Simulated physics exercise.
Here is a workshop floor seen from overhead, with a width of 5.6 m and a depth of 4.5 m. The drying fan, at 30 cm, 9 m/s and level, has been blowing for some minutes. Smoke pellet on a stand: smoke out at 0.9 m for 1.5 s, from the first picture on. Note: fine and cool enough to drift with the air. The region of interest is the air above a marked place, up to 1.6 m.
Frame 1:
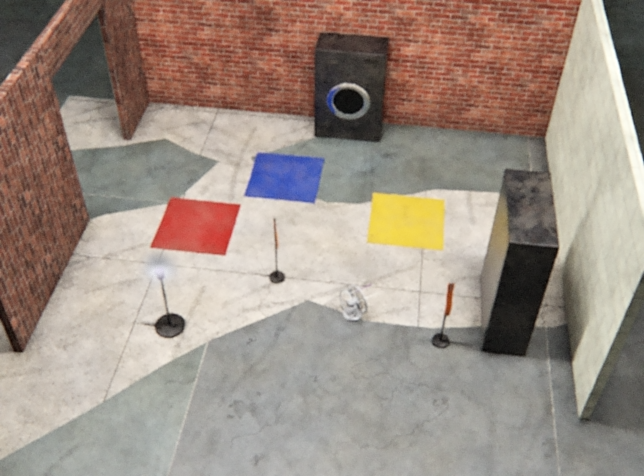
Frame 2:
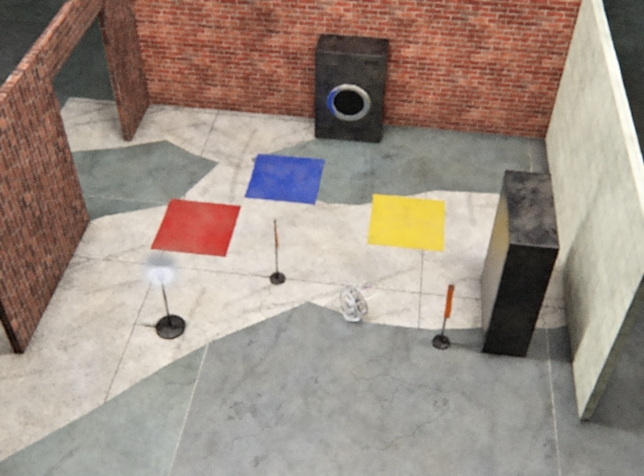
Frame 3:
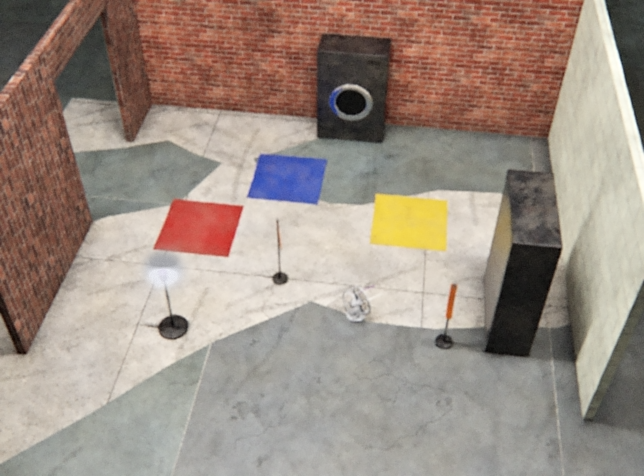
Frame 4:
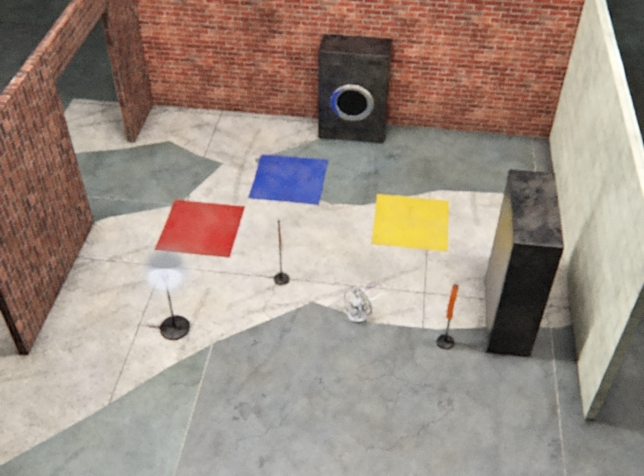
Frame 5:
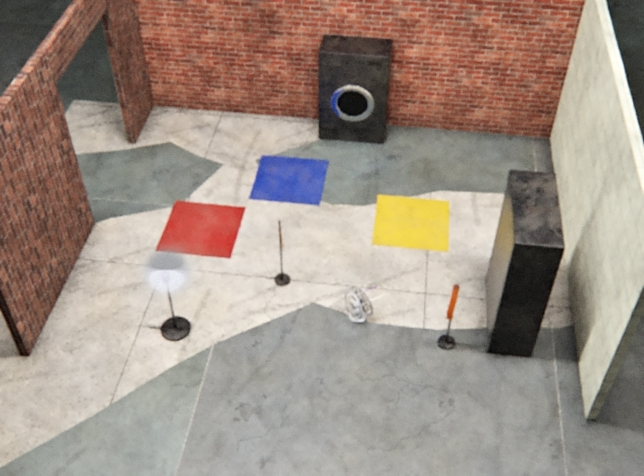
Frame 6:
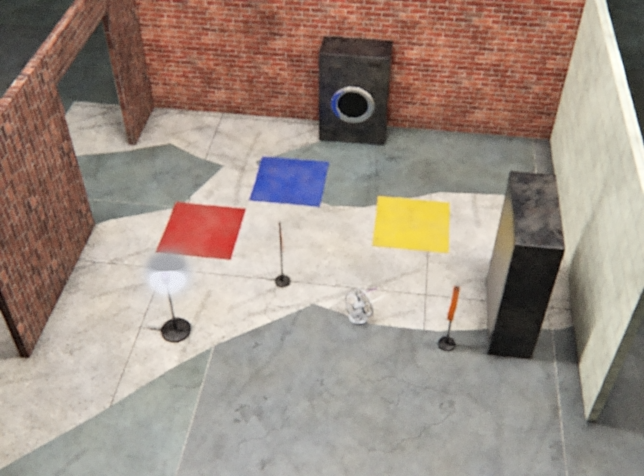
On a workshop floor, pale smoke thickens above a stand while the ribbons barely move.
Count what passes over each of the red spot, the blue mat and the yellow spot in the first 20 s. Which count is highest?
The yellow one.
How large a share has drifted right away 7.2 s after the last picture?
Around 0 percent at that point.
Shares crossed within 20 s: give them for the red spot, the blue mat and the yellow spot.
0 % red, 0 % blue, 30 % yellow.
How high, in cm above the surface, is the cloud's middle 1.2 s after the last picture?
90 cm.
Then, 1.2 s after the last picture we count, 0 % has passed over the yellow spot, 0 % over the blue mat and 0 % over the red spot, with 100 % still about or yet to come, and the middle of the rest is near (171, 274).
Then, 3.2 s after the last picture we count, 0 % has passed over the yellow spot, 0 % over the blue mat and 0 % over the red spot, with 100 % still about or yet to come, and the middle of the rest is near (184, 277).
Then, 7.2 s after the last picture we count, 0 % has passed over the yellow spot, 0 % over the blue mat and 0 % over the red spot, with 100 % still about or yet to come, and the middle of the rest is near (220, 286).
Then, 19.2 s after the last picture we count, 28 % has passed over the yellow spot, 0 % over the blue mat and 0 % over the red spot, with 48 % still about or yet to come, and the middle of the rest is near (467, 148).
